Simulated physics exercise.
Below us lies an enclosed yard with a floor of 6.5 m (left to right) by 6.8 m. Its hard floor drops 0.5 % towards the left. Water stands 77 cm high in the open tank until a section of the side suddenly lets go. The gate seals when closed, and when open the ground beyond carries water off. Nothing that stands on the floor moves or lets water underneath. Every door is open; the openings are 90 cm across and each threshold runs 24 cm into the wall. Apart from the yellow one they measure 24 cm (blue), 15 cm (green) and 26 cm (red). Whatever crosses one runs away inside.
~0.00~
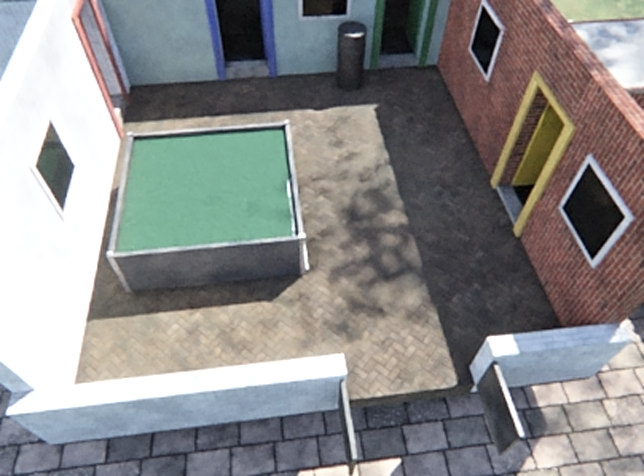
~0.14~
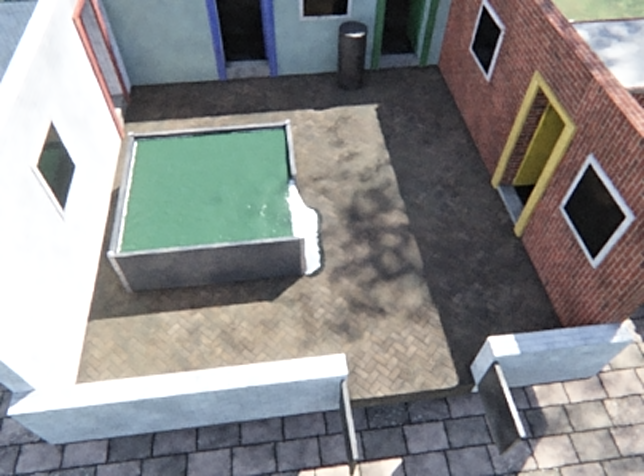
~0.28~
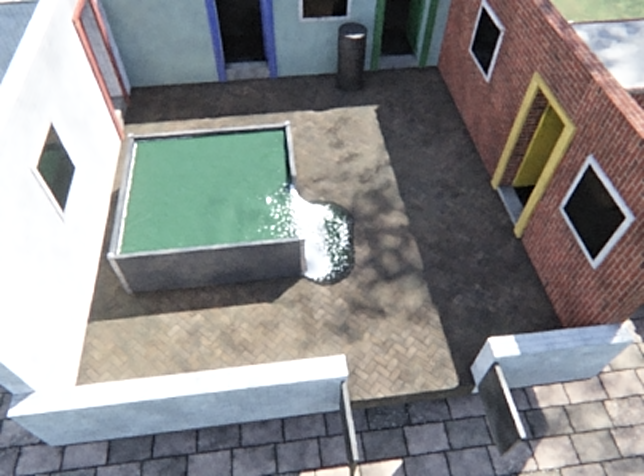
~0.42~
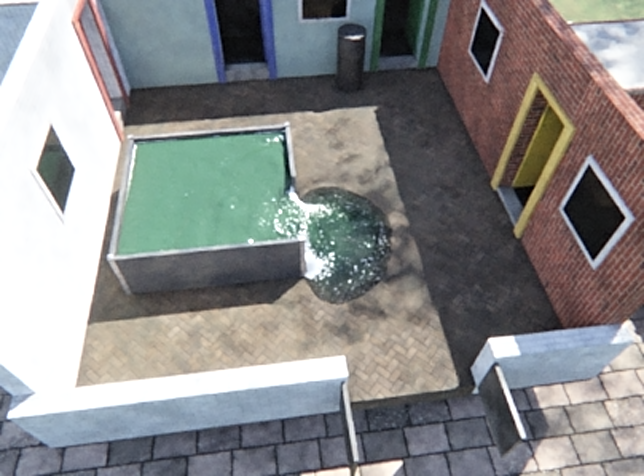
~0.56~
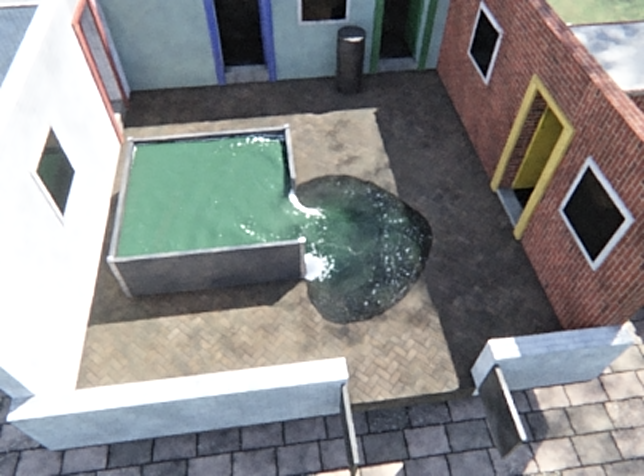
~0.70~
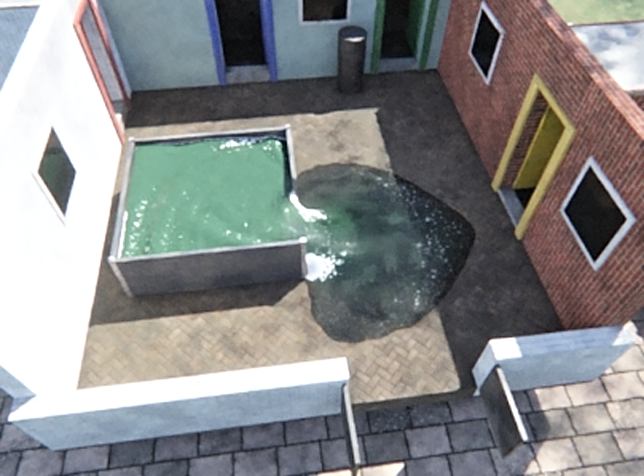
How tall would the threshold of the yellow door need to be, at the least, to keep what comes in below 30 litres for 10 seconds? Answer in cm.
About 26 cm.
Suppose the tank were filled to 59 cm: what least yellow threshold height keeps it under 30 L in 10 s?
About 19 cm.
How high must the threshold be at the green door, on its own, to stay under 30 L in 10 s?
About 15 cm at green.
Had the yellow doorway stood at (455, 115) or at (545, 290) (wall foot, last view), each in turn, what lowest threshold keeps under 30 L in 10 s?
About 9.5 and 26 cm.
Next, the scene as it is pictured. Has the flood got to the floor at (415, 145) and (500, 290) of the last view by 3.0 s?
In turn: Flooded, under water.
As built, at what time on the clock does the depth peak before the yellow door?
At about 2.8 s.
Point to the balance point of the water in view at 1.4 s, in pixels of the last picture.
At about (268, 231).
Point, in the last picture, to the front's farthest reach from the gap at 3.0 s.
Near (438, 71).
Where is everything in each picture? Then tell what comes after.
In the first frame, the open tank at (210, 185) is whole and still, 77 cm deep; the yellow door at (526, 163) is dry.
In the second frame, the gap is at (297, 228), the front 0.4 m out at (317, 221); the back of the open tank holds 77 cm.
In the third frame, the front is at (349, 230), 0.8 m from the gap at (297, 231); 1.0 m2 of floor is wet, 77 cm left at the back.
In the fourth frame, water pours out at (297, 233) and has run 1.4 m, to (387, 230); about 9 cm deep outside, 77 cm at the back.
In the fifth frame, the gap is at (297, 235), the front 2.0 m out at (426, 237); the back of the open tank holds 77 cm.
In the sixth frame, the gap is at (298, 235), the front 2.7 m out at (469, 236); the back of the open tank holds 76 cm; the yellow door at (527, 166), 3.5 m from the gap, is still 0.8 m from the nearest water.
After 1.4 s water covers 35 % of the floor, deepest (43 cm) near (315, 252); 4 cm at the yellow door, 33 litres in over its 8 cm threshold.
After 3.0 s water covers 40 % of the floor, deepest (33 cm) near (510, 241); 26 cm at the yellow door, 262 litres in over its 8 cm threshold.
After 10.0 s water covers 95 % of the floor, deepest (13 cm) near (441, 76); 10 cm at the yellow door, 579 litres in over its 8 cm threshold.
At the yellow door as built, the water arrived by 1.0 s and peaked near 29 cm at 2.8 s.
With a threshold of 22 cm, 75 litres would have come in within the 10 s; with 30 cm, 8 litres. So under 30 litres takes about 26 cm.
